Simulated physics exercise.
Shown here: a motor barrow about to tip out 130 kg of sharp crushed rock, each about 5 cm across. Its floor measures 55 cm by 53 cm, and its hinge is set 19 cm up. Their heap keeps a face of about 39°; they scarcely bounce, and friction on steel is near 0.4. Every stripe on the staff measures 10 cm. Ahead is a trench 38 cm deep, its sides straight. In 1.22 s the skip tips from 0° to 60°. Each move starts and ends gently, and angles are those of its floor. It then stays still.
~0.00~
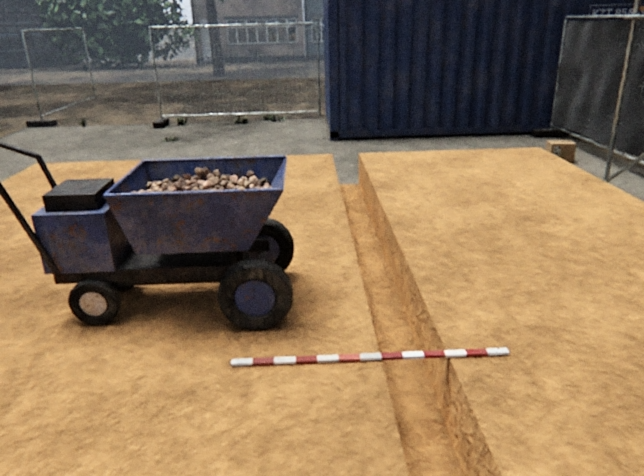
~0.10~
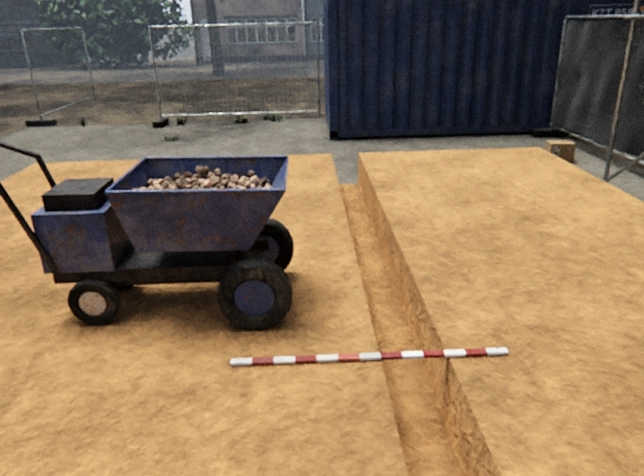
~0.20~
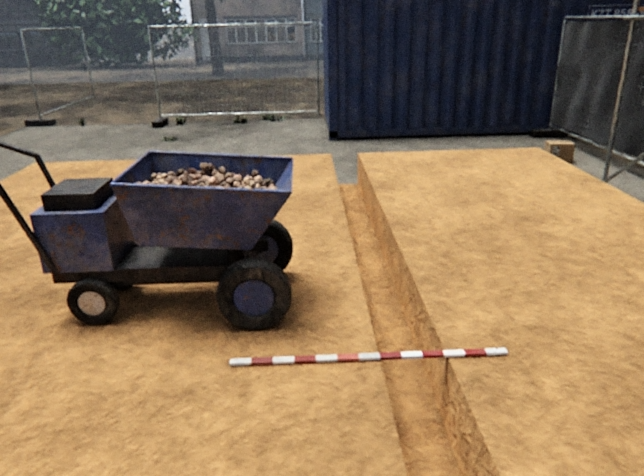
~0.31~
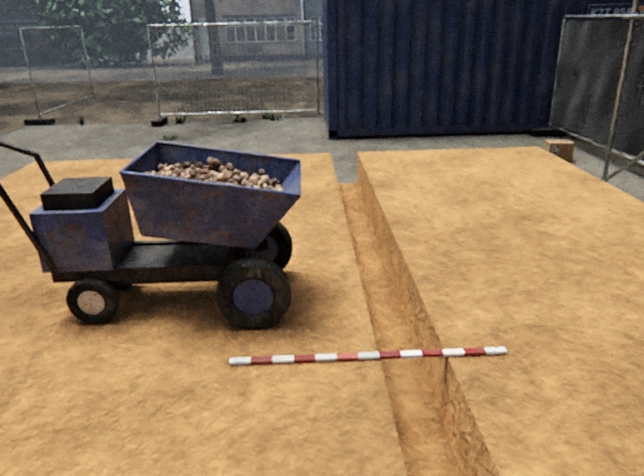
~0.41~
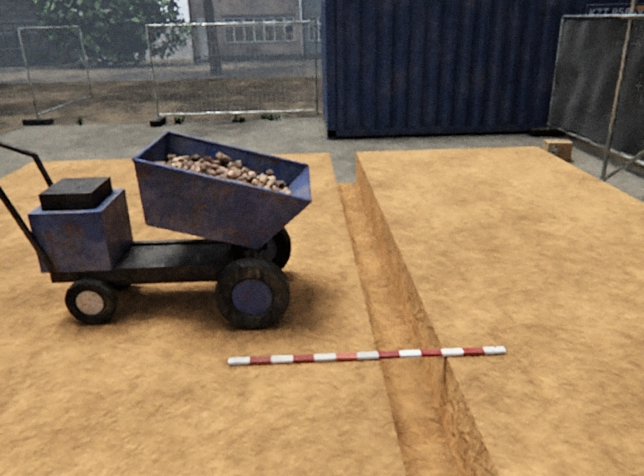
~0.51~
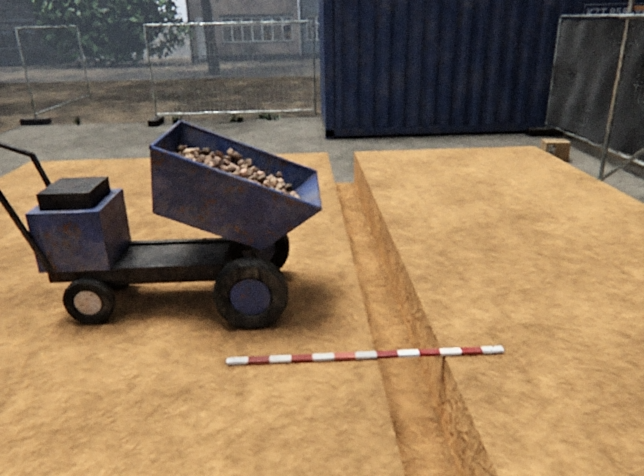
A blue motor barrow with black wheels stands at the left on sandy ground, seen from slightly above and side-on, with a fence and dark blue container behind. Its skip holds brownish stones, and to the right a red-and-white striped staff lies across a narrow, straight-sided trench. The skip starts level and tilts toward the right, slowly then faster, its rear rising with the stones still inside, while the camera drifts very slightly.
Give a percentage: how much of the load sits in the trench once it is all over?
15 %.
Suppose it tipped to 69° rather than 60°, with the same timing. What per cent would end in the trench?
Roughly 45 percent.
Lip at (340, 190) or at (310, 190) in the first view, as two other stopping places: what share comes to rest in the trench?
Roughly 5 in a hundred from the first, 15 in a hundred from the second.
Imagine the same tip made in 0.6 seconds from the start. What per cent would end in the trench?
25 %.
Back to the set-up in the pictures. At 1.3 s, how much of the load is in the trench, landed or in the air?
0 per cent, give or take.
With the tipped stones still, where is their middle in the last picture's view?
Roughly at (393, 344).
After 0.9 s the floor is at 51°; 100 % in the skip; the foremost stones are at (333, 227).
After 1.3 s the floor is at 60°; 98 % in the skip, 2 % in the trench; the foremost stones are at (383, 267).
After 1.7 s the floor is at 60°; 90 % in the skip, 10 % in the trench; the foremost stones are at (414, 308).
After 3.6 s the floor is at 60°; 85 % in the skip, 15 % in the trench; the foremost stones are at (421, 313).
